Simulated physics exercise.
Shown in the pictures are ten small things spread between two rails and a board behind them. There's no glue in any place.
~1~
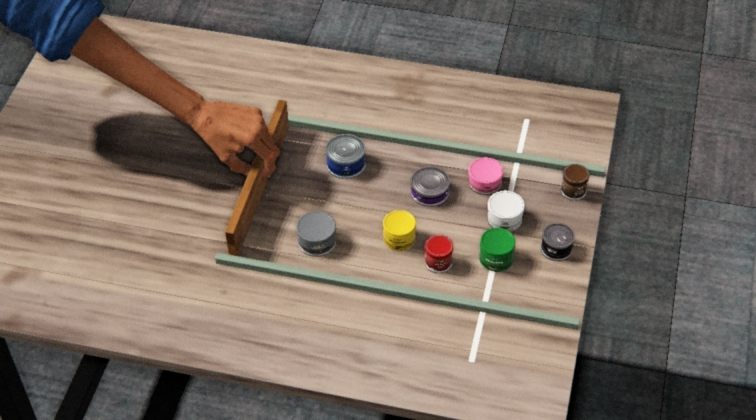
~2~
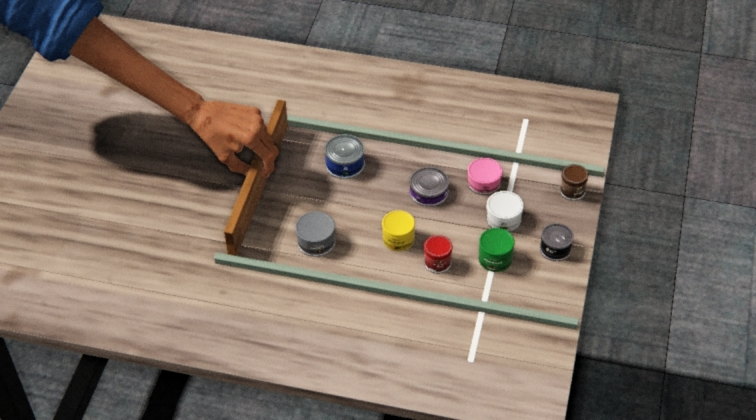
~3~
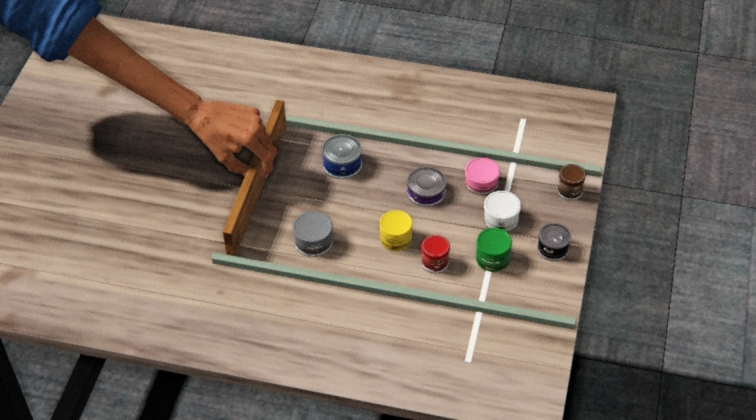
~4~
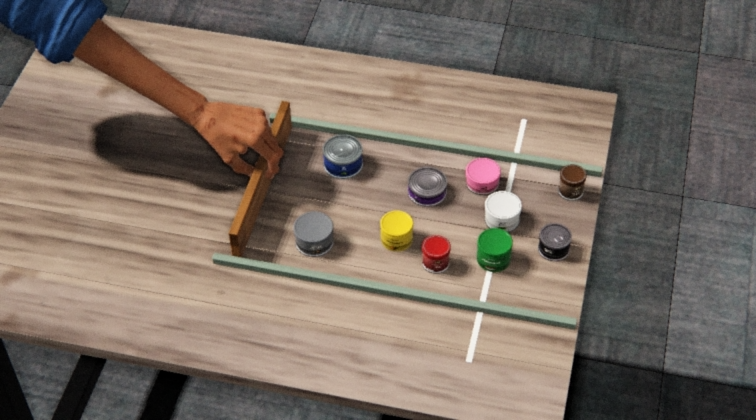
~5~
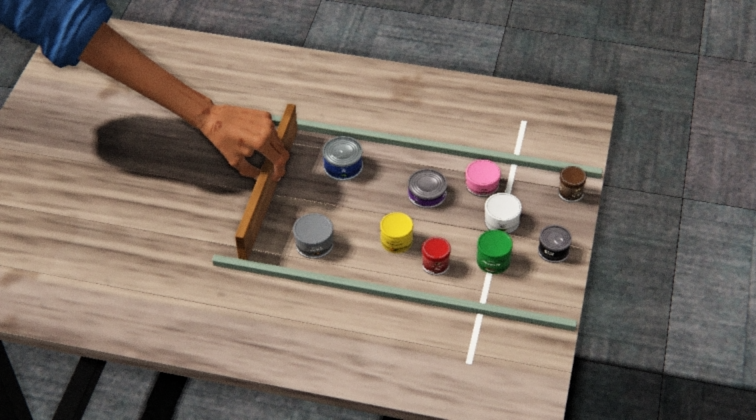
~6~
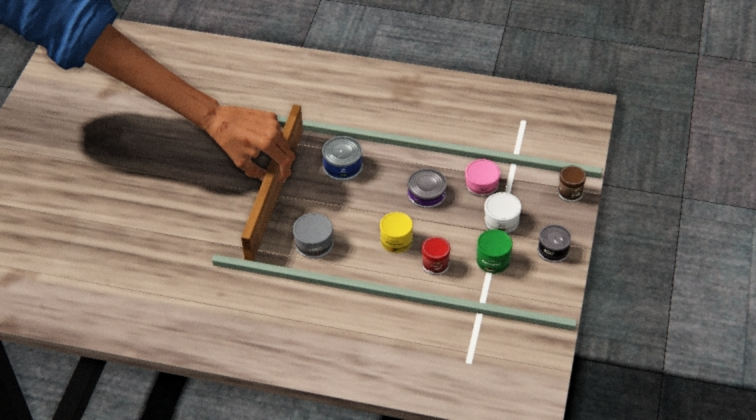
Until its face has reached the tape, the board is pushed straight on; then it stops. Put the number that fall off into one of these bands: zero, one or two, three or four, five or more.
The count that drops over the edge is nil.
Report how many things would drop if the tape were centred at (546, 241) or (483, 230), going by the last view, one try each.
The first gives 5 and the second gives 0.
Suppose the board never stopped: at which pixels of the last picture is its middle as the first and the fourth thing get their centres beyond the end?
The first puts it near (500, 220), the next near (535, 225).
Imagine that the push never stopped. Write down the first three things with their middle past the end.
Order, earliest first: Brown tin, black pot, white tin.
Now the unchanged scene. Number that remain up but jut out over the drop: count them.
The total comes out at 1.
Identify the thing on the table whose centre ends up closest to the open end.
The brown tin finishes nearest.
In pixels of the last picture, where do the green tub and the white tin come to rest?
Near (539, 258) and (558, 222).
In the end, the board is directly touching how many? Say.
The answer is 4.
A little later, none off yet; brown tin at rest near (572, 184); black pot at rest near (554, 244); green tub at rest near (494, 252).
When it is over, the number that fall off is zero.
